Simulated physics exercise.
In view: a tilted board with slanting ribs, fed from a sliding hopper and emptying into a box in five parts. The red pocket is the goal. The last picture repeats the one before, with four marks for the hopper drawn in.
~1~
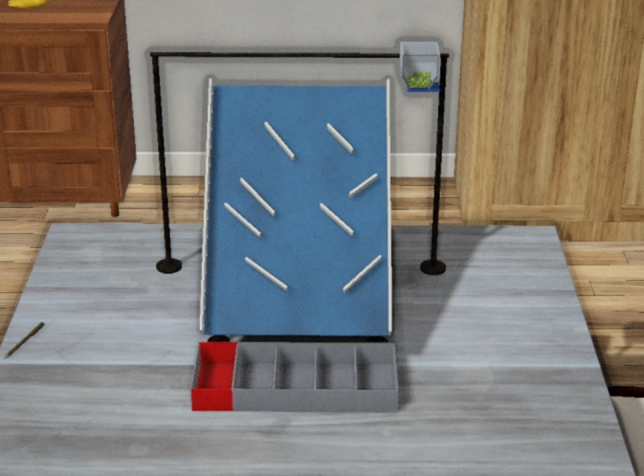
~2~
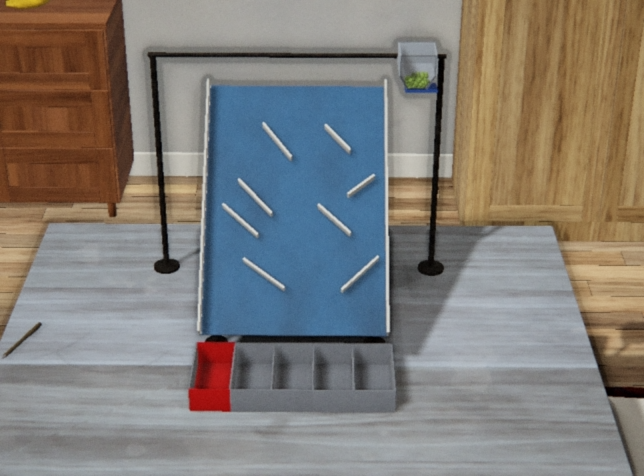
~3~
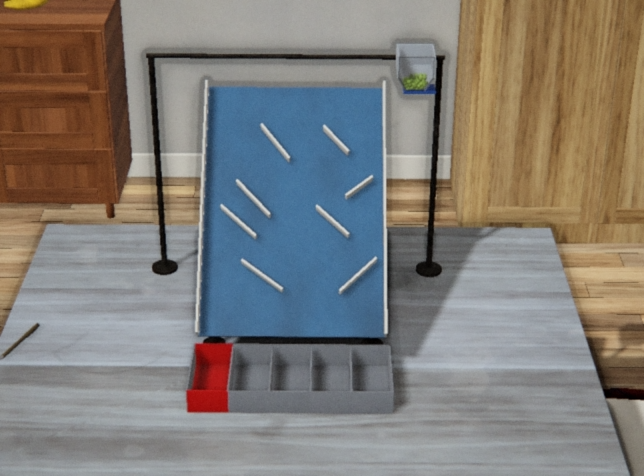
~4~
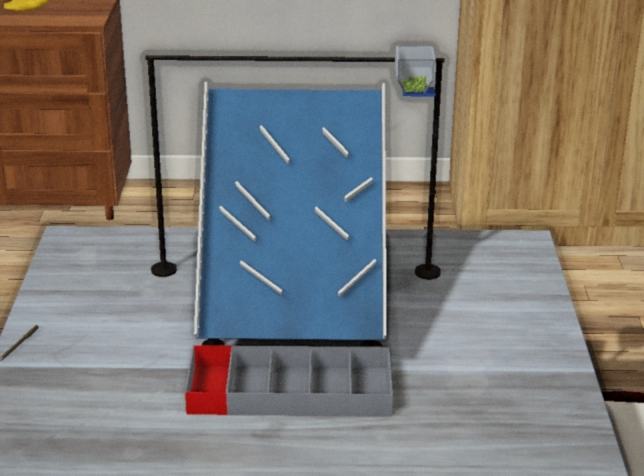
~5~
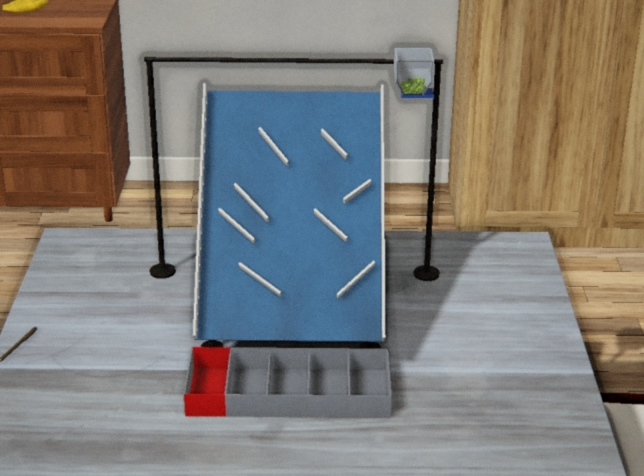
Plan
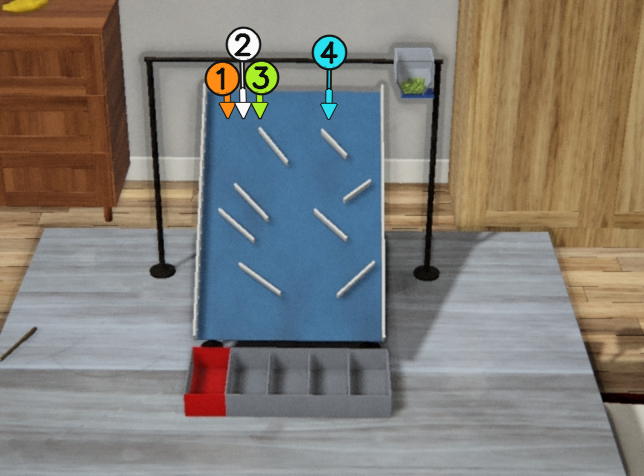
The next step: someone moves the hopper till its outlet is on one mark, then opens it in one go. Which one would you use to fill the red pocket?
Go for 1.
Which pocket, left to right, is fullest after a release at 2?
The fourth from the left.
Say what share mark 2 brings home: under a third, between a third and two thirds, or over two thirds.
Under a third.
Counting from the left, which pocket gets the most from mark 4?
It is the third one.
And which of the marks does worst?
Here it is mark 4.
On the marked copy, mark 1 meets the board at (227, 112); mark 2 meets the board at (243, 112); mark 3 meets the board at (259, 112); mark 4 meets the board at (328, 113).
With 1, about a third in the red pocket, about a third in other pockets, about a quarter outside the box.
With 2, about a quarter in the red pocket, about two thirds in other pockets, a small part outside the box.
With 3, a small part in the red pocket, most in other pockets, a small part outside the box.
With 4, none in the red pocket, nearly all in other pockets, a small part outside the box.
